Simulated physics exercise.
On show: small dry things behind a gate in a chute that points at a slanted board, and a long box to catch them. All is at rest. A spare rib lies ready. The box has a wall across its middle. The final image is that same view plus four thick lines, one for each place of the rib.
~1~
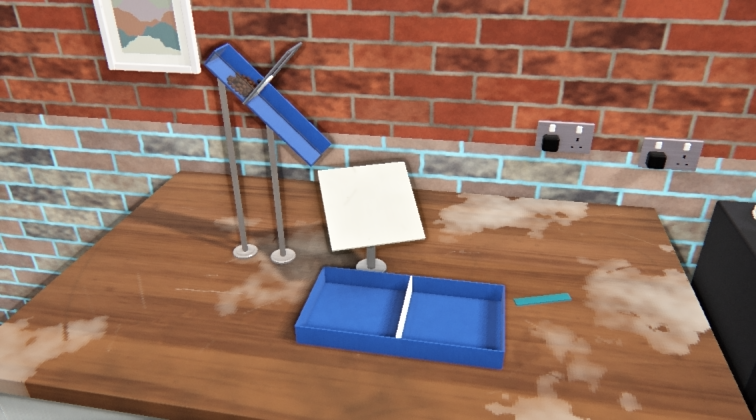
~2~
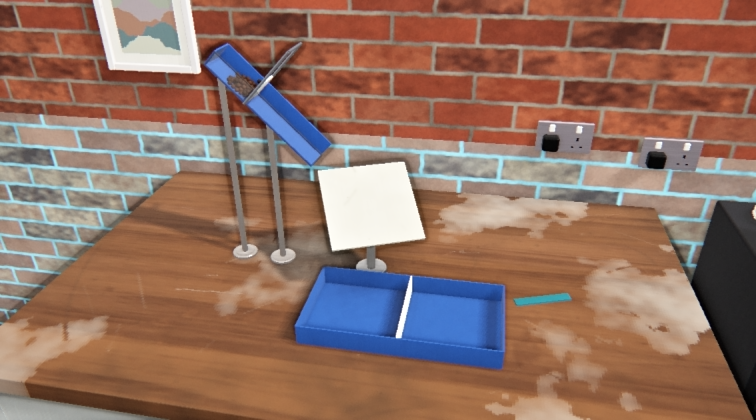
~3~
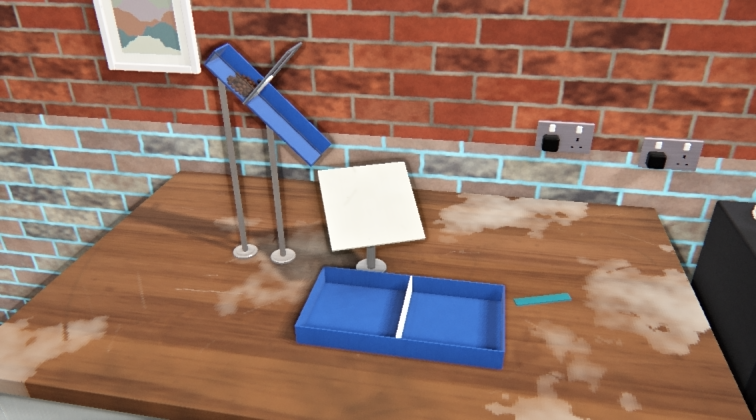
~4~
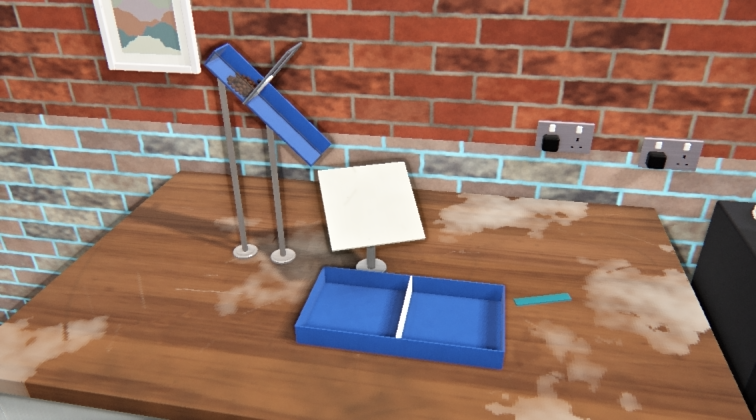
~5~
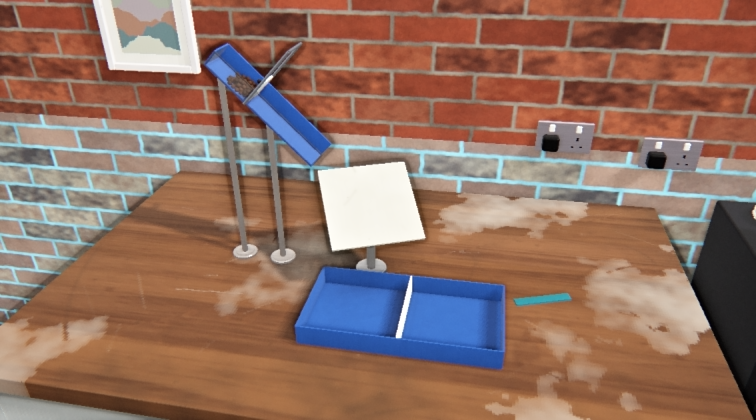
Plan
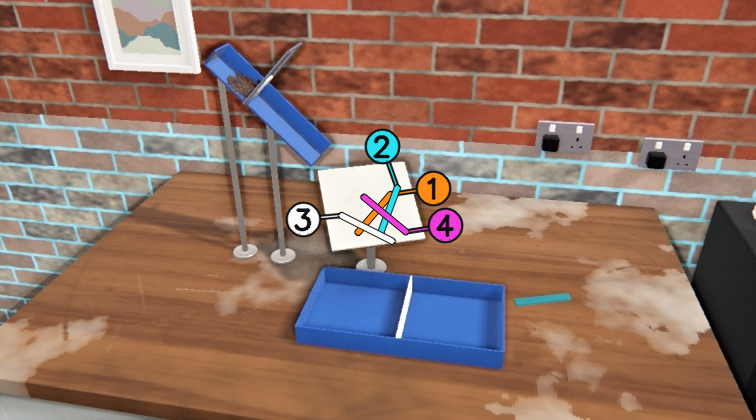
A blue chute on two thin metal stands sloped down toward a tilted white board, with small brown things behind its gate and a divided blue box in front, and nothing moved.
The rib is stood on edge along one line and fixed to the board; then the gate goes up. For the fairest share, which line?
The best line is 4.
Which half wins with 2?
The left half.
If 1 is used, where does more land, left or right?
The left half.
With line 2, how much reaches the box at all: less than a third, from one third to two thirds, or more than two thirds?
More than two thirds.
On the marked copy, line 1 from (390, 194) to (358, 232); line 2 from (397, 187) to (380, 232); line 3 from (341, 215) to (392, 241); line 4 from (363, 197) to (406, 231).
With 1, of what is caught, nearly all in the left half, a small part in the right.
With 2, of what is caught, nearly all in the left half, a small part in the right.
With 3, of what is caught, a stray few in the left half, nearly all in the right.
With 4, of what is caught, about a third in the left half, about two thirds in the right.
